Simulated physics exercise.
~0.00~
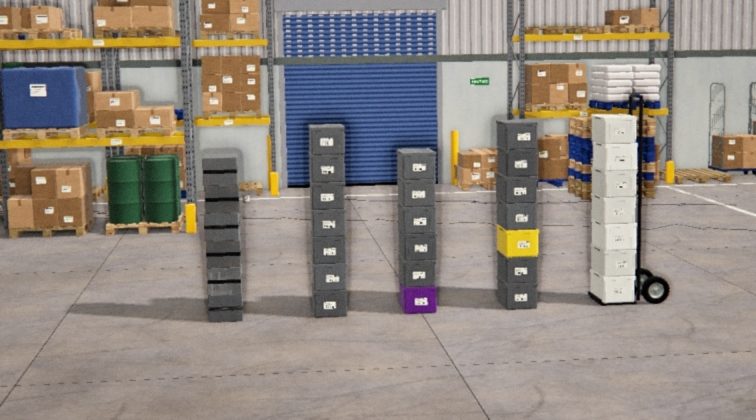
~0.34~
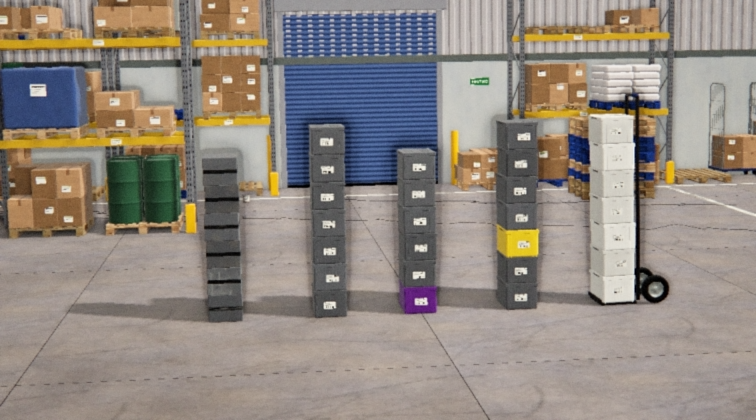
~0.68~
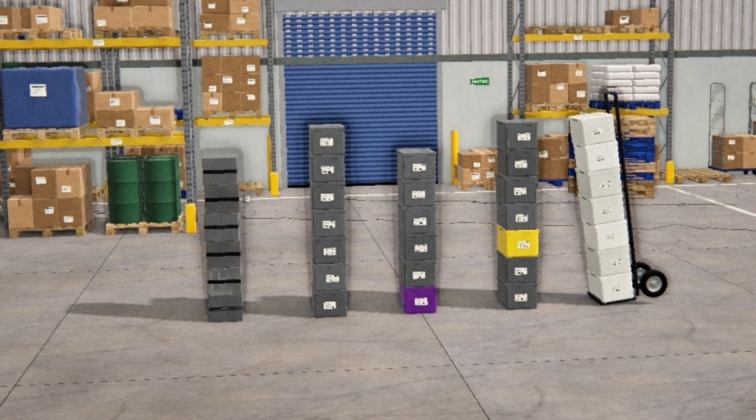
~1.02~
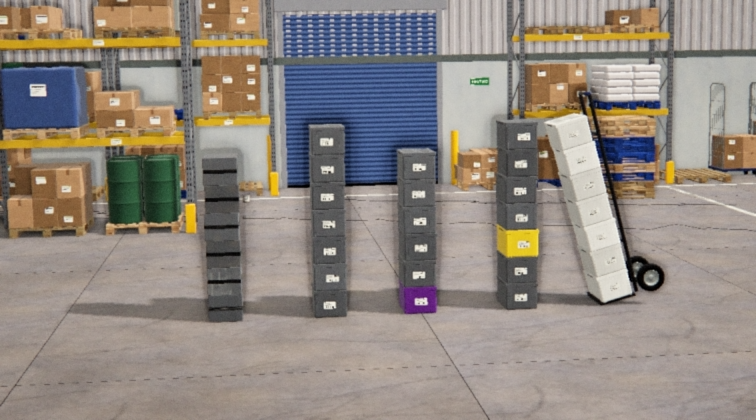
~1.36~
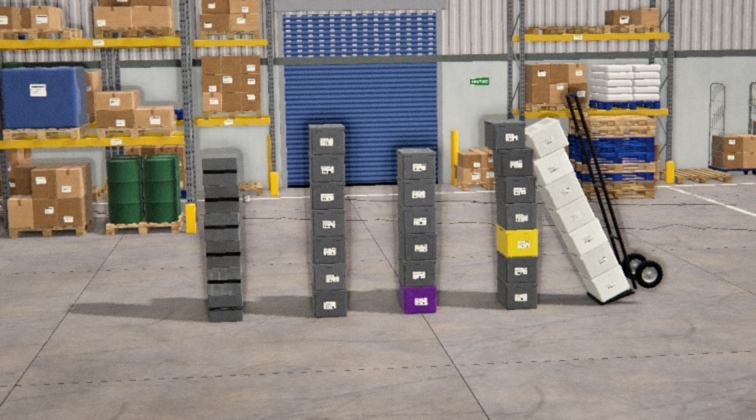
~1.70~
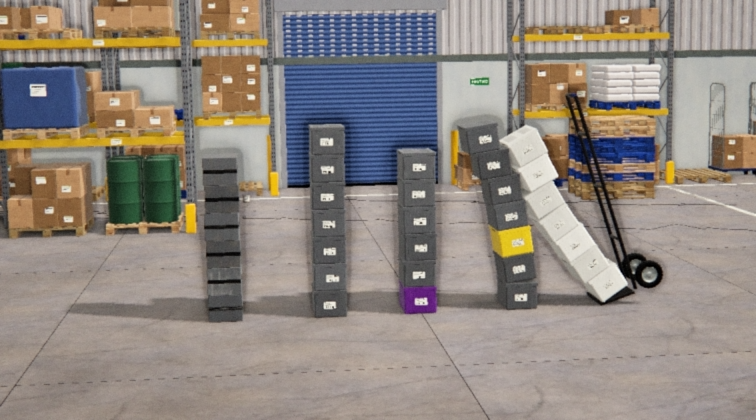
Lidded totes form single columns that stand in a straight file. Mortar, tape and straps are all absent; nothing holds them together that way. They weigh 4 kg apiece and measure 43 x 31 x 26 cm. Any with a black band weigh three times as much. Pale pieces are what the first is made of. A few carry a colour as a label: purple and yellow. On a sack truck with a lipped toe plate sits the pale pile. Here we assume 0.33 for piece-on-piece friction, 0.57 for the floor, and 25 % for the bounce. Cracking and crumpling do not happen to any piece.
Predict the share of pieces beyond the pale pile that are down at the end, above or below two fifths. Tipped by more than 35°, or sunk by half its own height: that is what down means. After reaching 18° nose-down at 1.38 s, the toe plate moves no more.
The share ends above two fifths.
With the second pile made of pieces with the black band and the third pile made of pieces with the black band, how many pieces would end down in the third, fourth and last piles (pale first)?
The tally would be third 0, then fourth 0, then last 0.
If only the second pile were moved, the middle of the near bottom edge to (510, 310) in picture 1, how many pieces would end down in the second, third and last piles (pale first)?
You'd end with the second pile at 7, the third at 6 and the last at 5 down.
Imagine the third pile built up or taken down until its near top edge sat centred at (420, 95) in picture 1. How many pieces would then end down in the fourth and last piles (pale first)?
Result: Fourth pile 5, last pile 5.
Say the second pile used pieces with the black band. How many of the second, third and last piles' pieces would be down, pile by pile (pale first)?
Second 0, third 0, last 0.
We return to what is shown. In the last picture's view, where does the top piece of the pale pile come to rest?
It should be centred near (417, 252) in the final frame.
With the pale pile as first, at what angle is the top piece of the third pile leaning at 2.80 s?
About 10°.
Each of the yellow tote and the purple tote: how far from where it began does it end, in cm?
The yellow one ends around 70 cm from its start and the purple one around 10 cm.
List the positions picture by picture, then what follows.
In the first picture (each place is the centre of the face we see best), truck frame (641, 138) 0° forward; yellow tote (522, 244); purple tote (421, 301); the others all in place.
Truck frame (637, 137) 1° forward; yellow tote (522, 244), in the second picture.
Truck frame (620, 135) 7° forward, top of the pale pile leaning 7°; yellow tote (522, 244); the others all in place, in the third picture.
Truck frame (599, 134) 14° forward, top of the pale pile leaning 15°; yellow tote (522, 244); the others all in place, in the fourth picture.
Truck frame (588, 135) 18° forward, top of the pale pile leaning 25°; yellow tote (522, 244); 2 have shifted, in the fifth picture.
Truck frame (588, 135) 18° forward, top of the pale pile leaning 28°; yellow tote (516, 242) tilted 9°; purple tote (421, 301); steepest lean 9°, the tote at (495, 164); 6 have shifted, in the sixth picture.
By 2.18 s, 7 of the pale pile down; 6 of the 26 other totes down; yellow tote tilted 39°.
By 2.80 s, 7 of the pale pile down; 10 of the 26 other totes down; yellow tote tilted 36°, 44 cm lower; purple tote tilted 32°.
By 4.24 s, 7 of the pale pile down; 24 of the 26 other totes down; purple tote tilted 36°; yellow tote tilted 34°, 45 cm lower.
When it is over (5.7 s), 7 of the pale pile down; 24 of the 26 other totes down; purple tote tilted 36°; yellow tote tilted 34°, 45 cm lower. That is 92 per cent. In pixels of the last frame, middles, purple tote near (406, 290), yellow tote near (461, 287).
